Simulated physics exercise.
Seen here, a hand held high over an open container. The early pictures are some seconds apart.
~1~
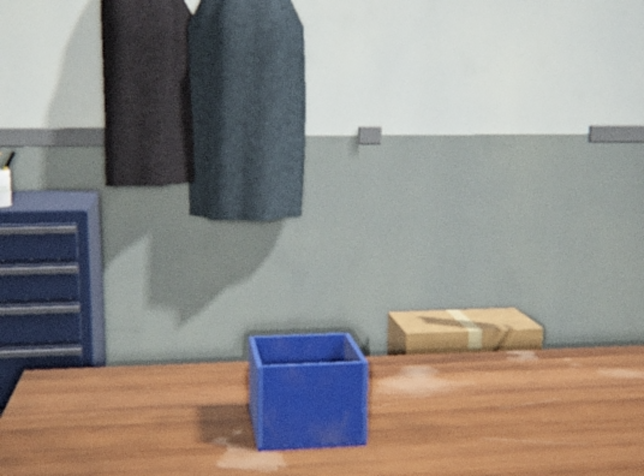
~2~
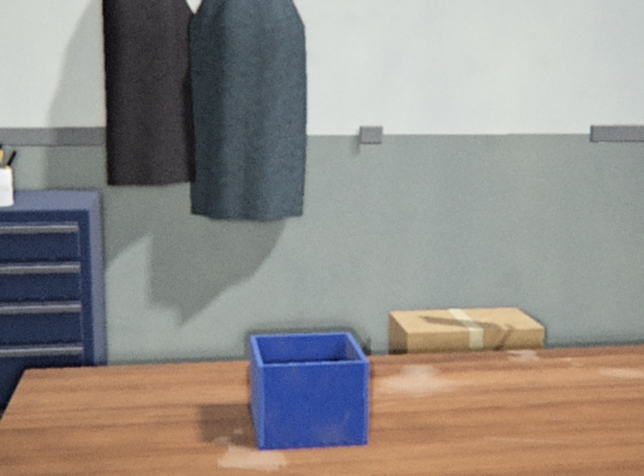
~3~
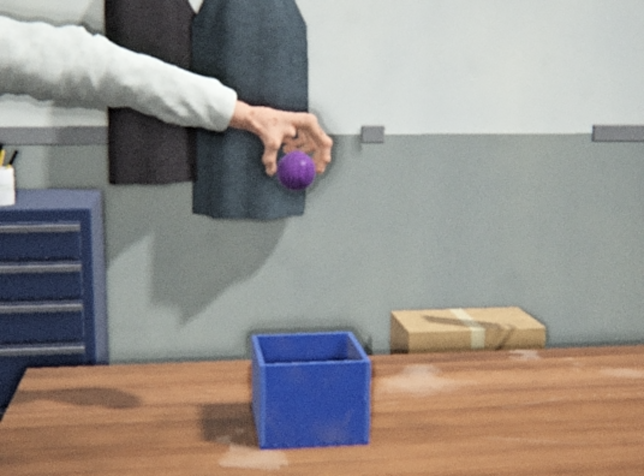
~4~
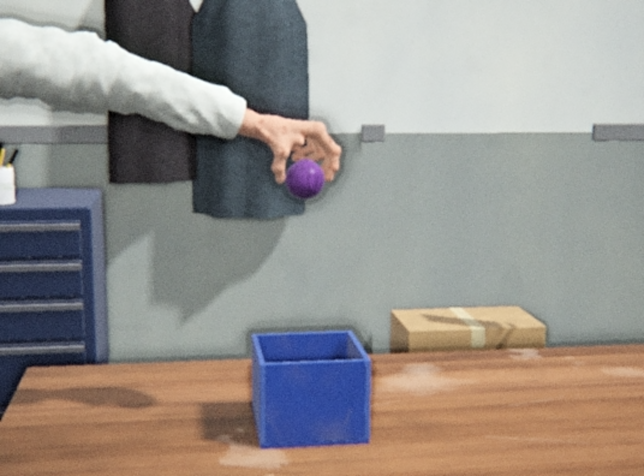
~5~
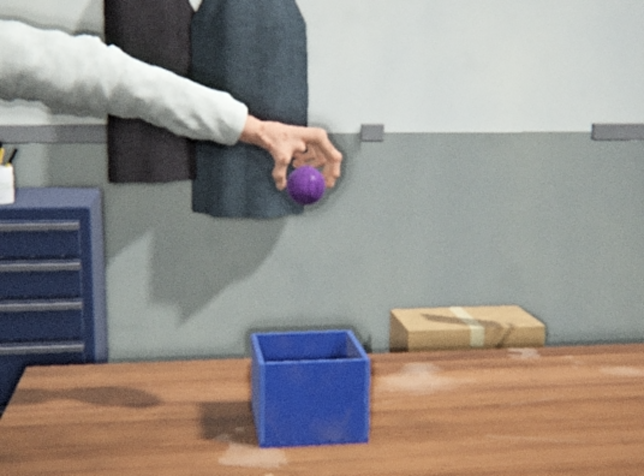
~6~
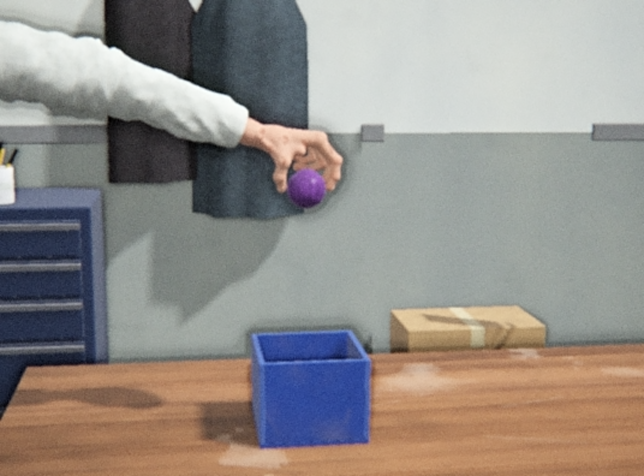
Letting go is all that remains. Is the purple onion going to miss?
Here it's going to be a hit, I reckon.
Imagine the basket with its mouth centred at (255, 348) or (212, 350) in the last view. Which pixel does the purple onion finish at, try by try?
Resting pixels, in order: About (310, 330), about (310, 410).
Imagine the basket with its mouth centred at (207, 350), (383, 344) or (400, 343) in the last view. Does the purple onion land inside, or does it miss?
Falls outside, falls outside, falls outside.
Then, 0.20 s after the last picture, purple onion falling near (306, 268).
Then, 0.32 s after the last picture, purple onion down below near (306, 403).
At rest, the purple onion drops into the container, near (306, 404).
